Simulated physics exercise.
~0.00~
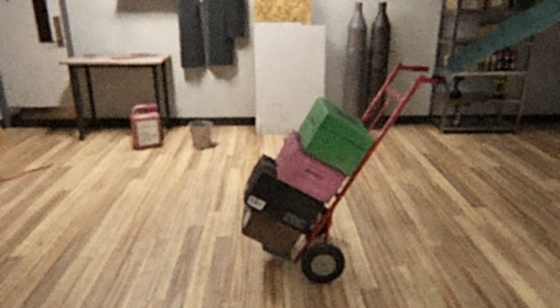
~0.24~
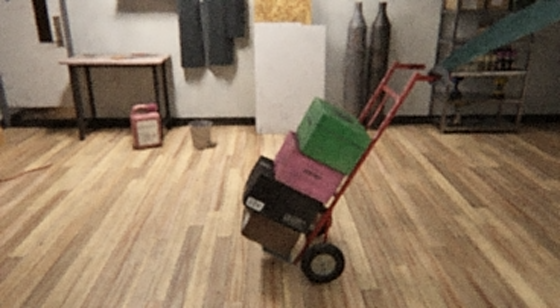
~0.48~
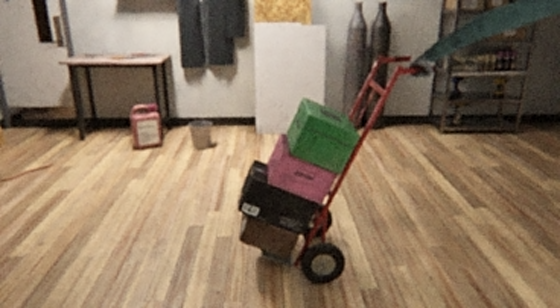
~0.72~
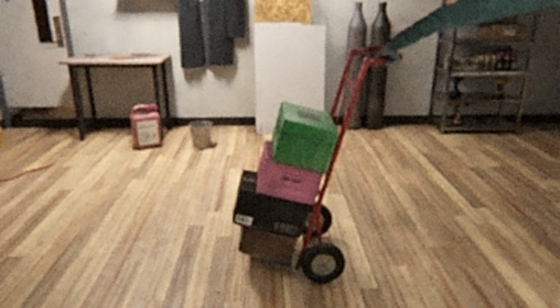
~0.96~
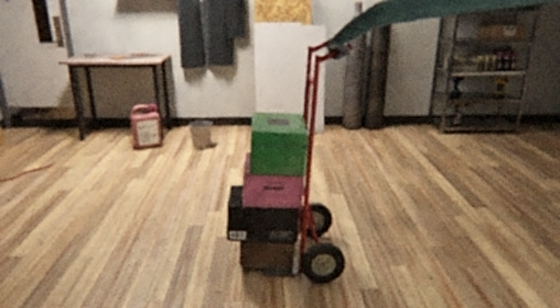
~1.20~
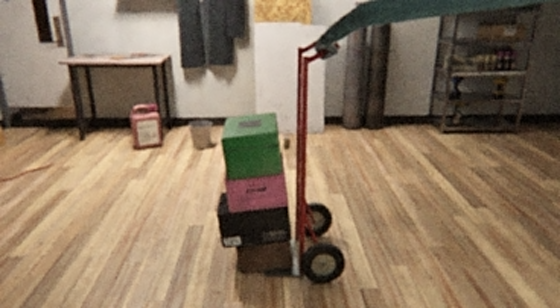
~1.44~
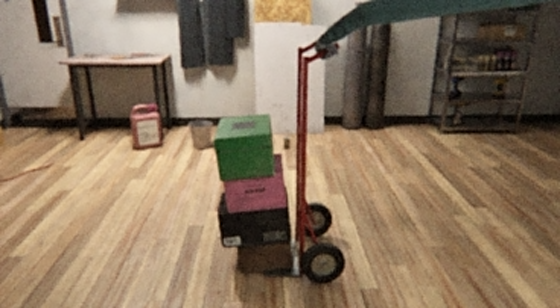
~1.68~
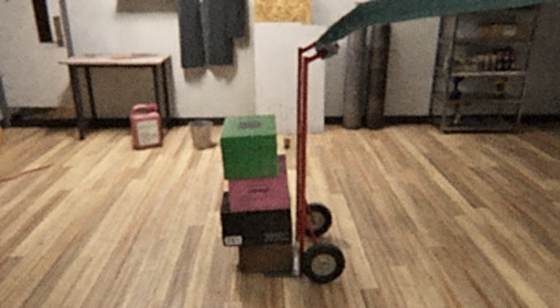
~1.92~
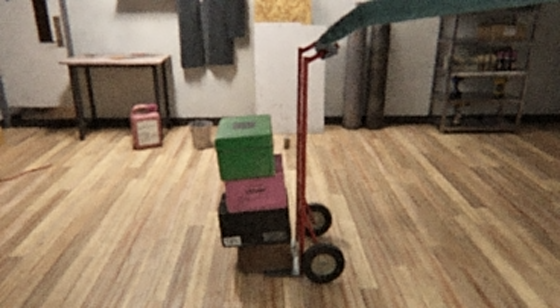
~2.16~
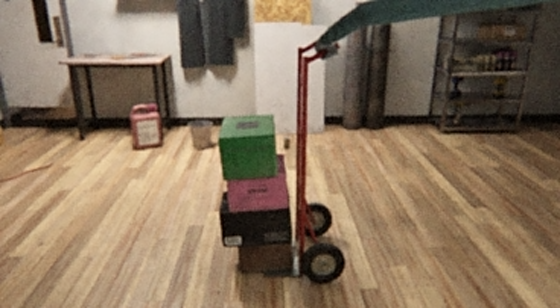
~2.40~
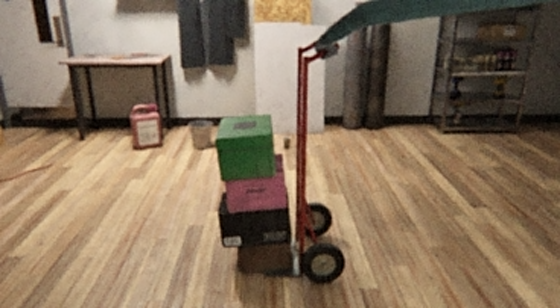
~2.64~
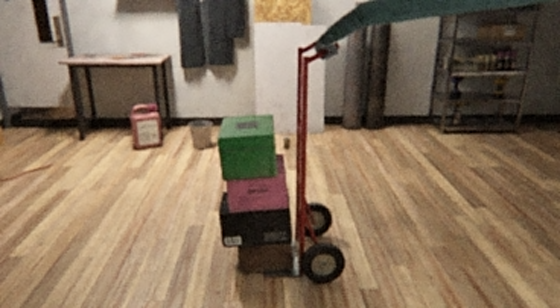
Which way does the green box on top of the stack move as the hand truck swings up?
The green box moves to the left as the hand truck comes upright.
In a workshop, a tilted hand truck swings upright and its stacked boxes stay standing.
